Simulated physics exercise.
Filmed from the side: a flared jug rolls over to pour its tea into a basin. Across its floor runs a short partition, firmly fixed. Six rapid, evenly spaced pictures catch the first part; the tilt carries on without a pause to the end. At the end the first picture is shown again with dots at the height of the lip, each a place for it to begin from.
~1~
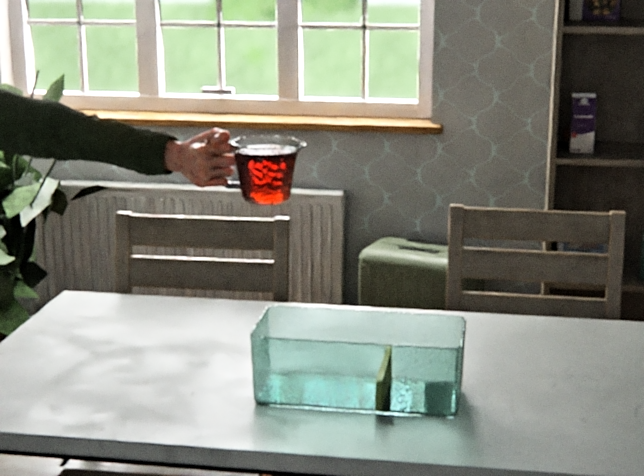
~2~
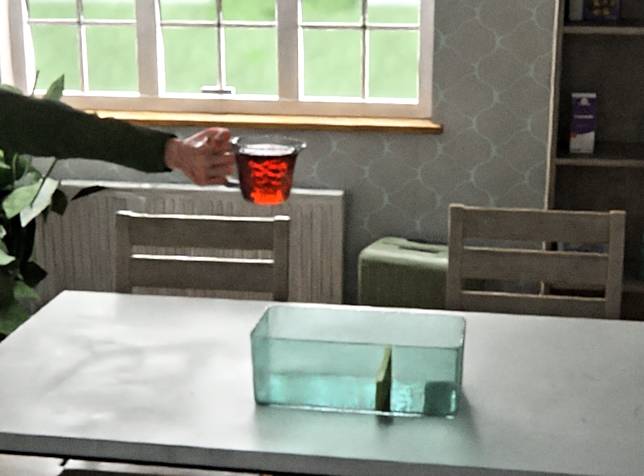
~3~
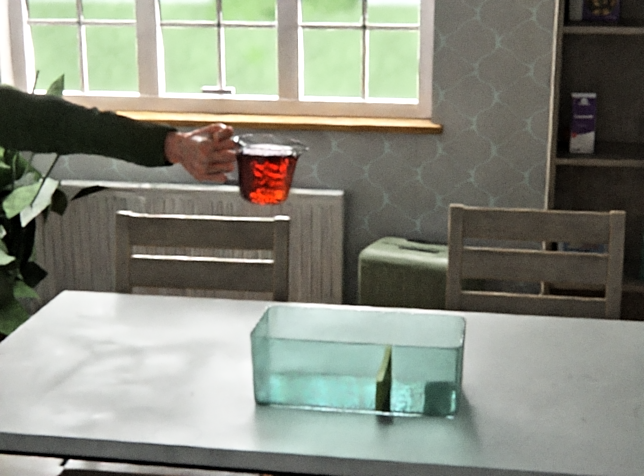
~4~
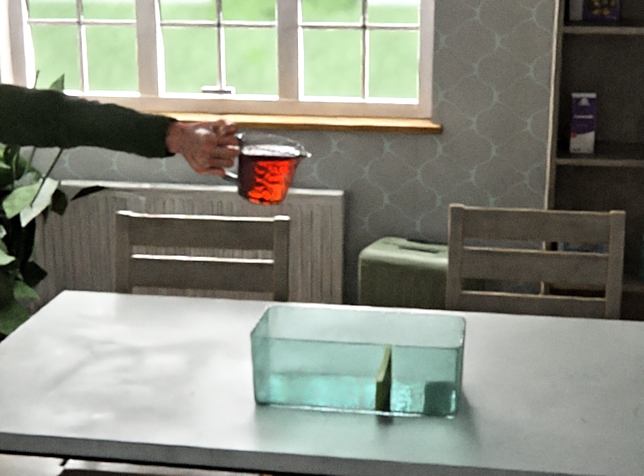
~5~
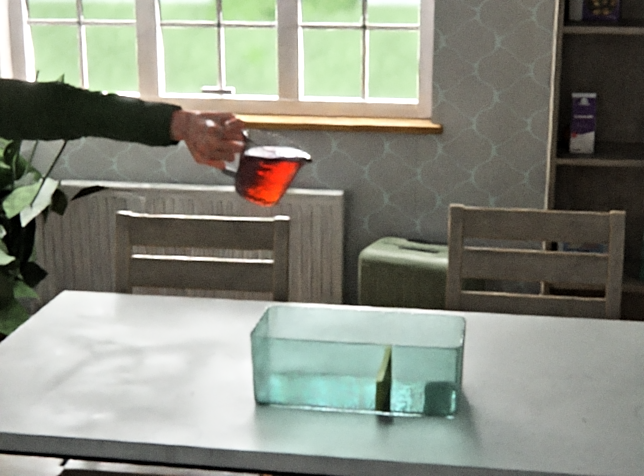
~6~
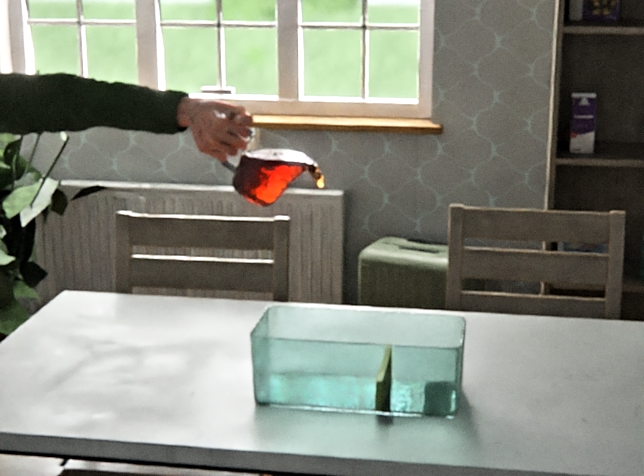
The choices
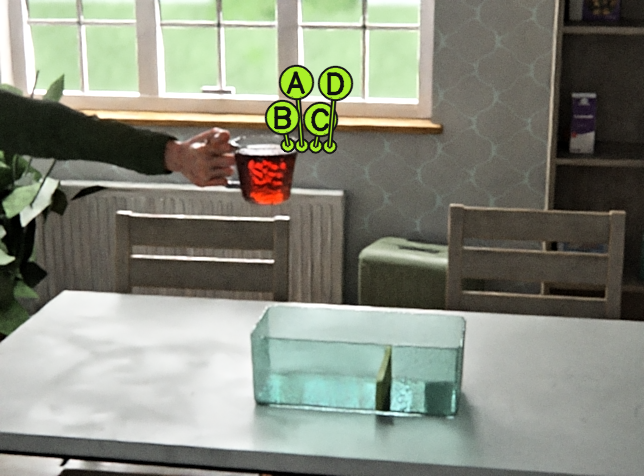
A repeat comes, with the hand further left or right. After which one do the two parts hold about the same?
D works best here.
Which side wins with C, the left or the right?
The left side.
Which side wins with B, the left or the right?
More ends on the left.
On the marked copy, A at (301, 145); B at (287, 145); C at (315, 146); D at (329, 146).
With A, about 92 % ends left of the wall and 4 % right of it; 4 % is lost outside.
With B, about 90 % ends left of the wall and 6 % right of it; 4 % is lost outside.
With C, about 86 % ends left of the wall and 9 % right of it; 6 % is lost outside.
With D, about 47 % ends left of the wall and 50 % right of it; 3 % is lost outside.
